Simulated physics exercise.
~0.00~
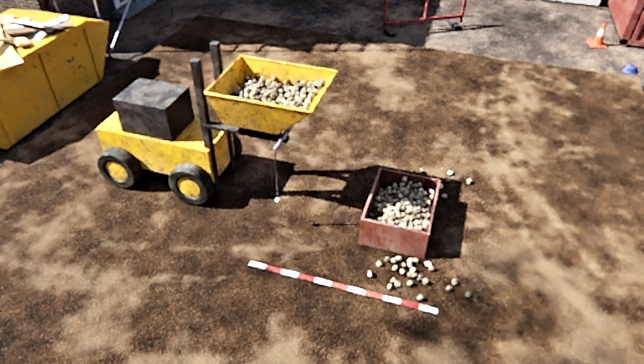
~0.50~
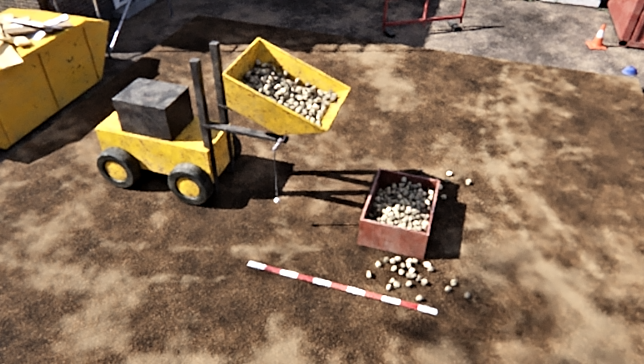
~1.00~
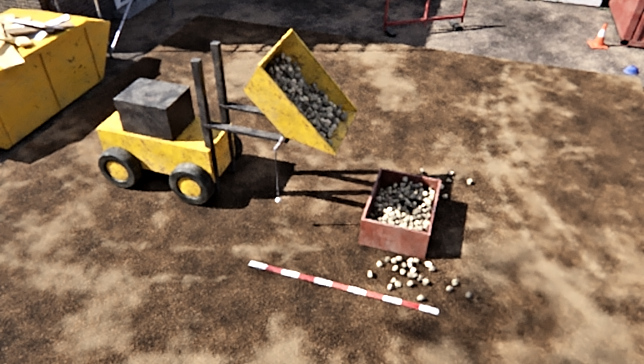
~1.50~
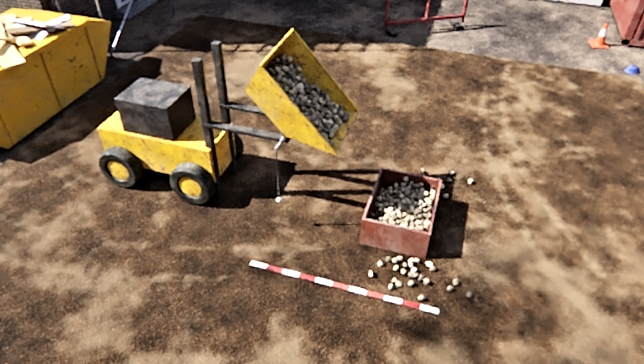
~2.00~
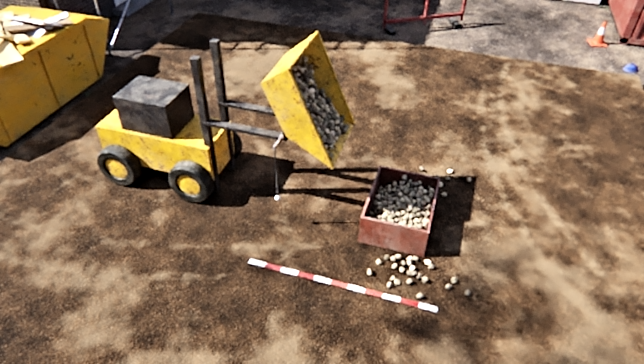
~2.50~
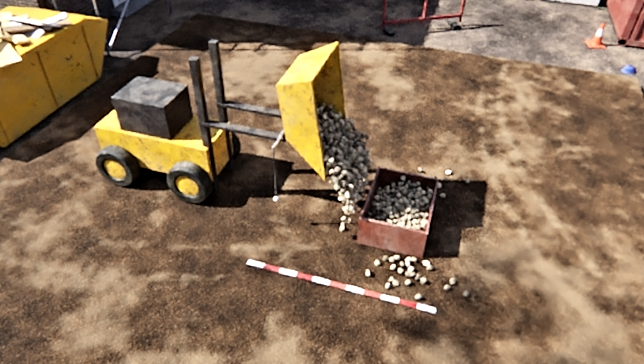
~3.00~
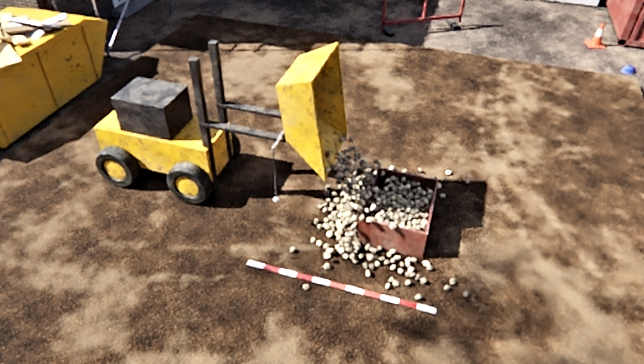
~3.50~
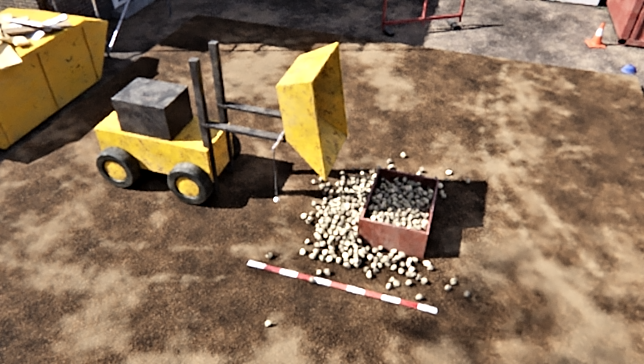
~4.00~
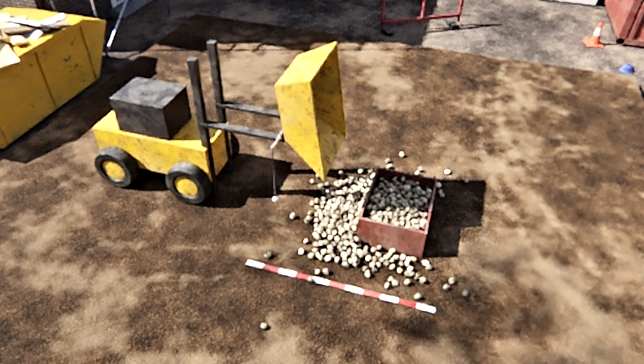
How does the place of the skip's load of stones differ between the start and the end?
At the start the load sits up in the raised yellow skip. By the end it lies lower down, mostly heaped on the ground to the left of the red bin, with some of it in the bin.
